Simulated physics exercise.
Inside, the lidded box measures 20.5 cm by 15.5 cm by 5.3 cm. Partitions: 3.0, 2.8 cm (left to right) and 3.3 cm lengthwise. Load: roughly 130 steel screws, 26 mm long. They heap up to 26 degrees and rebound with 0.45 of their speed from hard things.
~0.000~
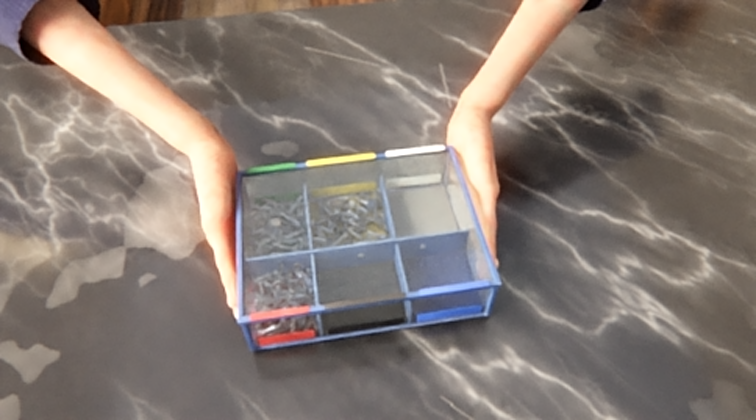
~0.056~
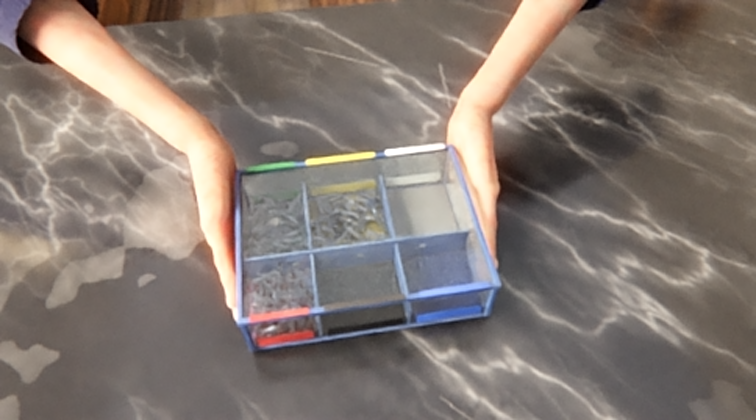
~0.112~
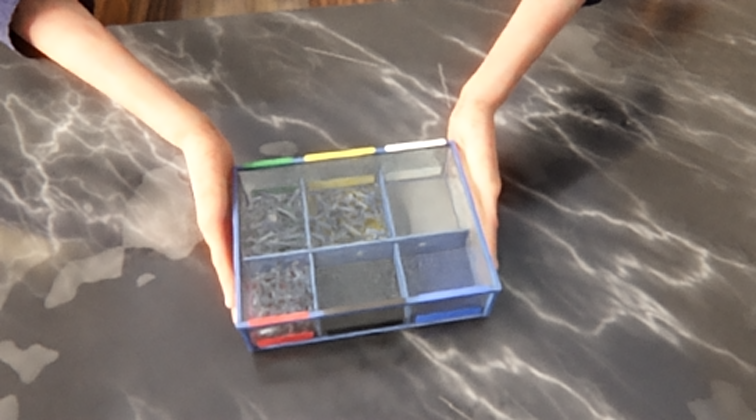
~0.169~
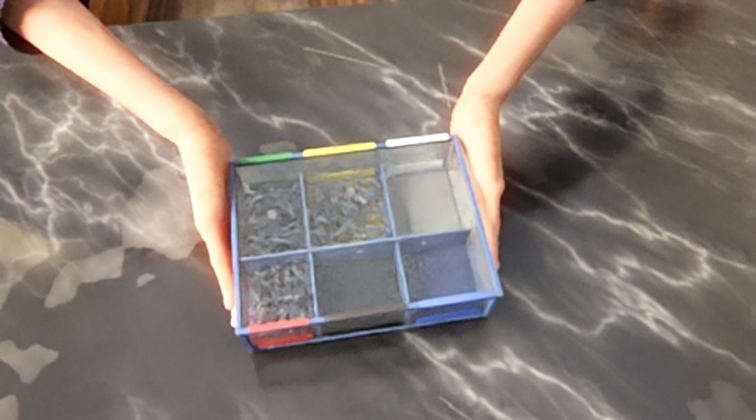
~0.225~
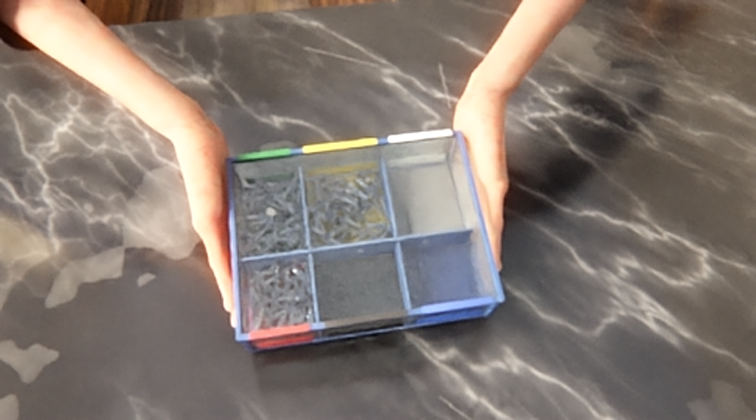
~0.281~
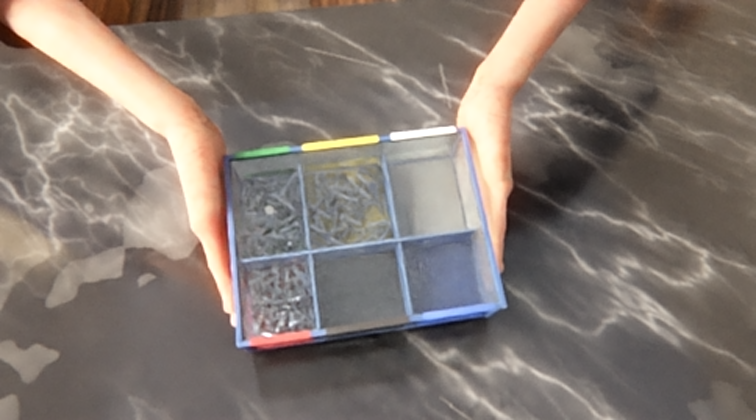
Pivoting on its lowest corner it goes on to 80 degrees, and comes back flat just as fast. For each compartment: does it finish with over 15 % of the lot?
Red compartment: Above; blue compartment: Below; green compartment: Above; yellow compartment: Above; white compartment: Below; black compartment: Below.
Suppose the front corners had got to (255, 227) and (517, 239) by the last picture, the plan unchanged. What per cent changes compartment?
It would be near 30 per cent.
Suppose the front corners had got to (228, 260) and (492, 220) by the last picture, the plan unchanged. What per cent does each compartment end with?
Red 30, blue 0, green 35, yellow 35, white 0, black 0.
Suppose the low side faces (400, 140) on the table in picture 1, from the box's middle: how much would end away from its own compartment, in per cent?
Some 20 per cent.
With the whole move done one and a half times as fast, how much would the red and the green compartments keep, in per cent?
In that case red 45, green 20.
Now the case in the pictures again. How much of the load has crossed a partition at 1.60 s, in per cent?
About 15 per cent.
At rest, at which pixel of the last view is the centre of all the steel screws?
Near (297, 261).
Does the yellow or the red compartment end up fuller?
The red one has more.
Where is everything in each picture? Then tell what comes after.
In the first picture, box tilt 0 degrees, front corners at (243, 318) and (495, 282); red 30 %, green 35 %, yellow 35 %.
In the second picture, box tilt 1 degrees, front corners at (243, 320) and (494, 283).
In the third picture, box tilt 5 degrees, front corners at (242, 324) and (495, 287), lowest corner left front.
In the fourth picture, box tilt 10 degrees, front corners at (242, 330) and (496, 292), lowest corner left front.
In the fifth picture, box tilt 15 degrees, front corners at (242, 336) and (498, 297), lowest corner left front.
In the sixth picture, box tilt 20 degrees, front corners at (243, 342) and (500, 303), lowest corner left front; red 30 %, green 35 %, yellow 35 %. Its pace works out near 90 degrees a second.
Then, at 1.07 s, tilt 79 degrees; red 30 %, green 35 %, yellow 35 %.
After 1.60 s, tilt 34 degrees; red 35 %, green 30 %, yellow 25 %, black 10 %.
After 2.19 s, tilt 0 degrees; red 35 %, green 30 %, yellow 25 %, black 10 %.
By 2.6 s all is still; red 35 %, blue 0 %, green 30 %, yellow 25 %, white 0 %, black 10 %.
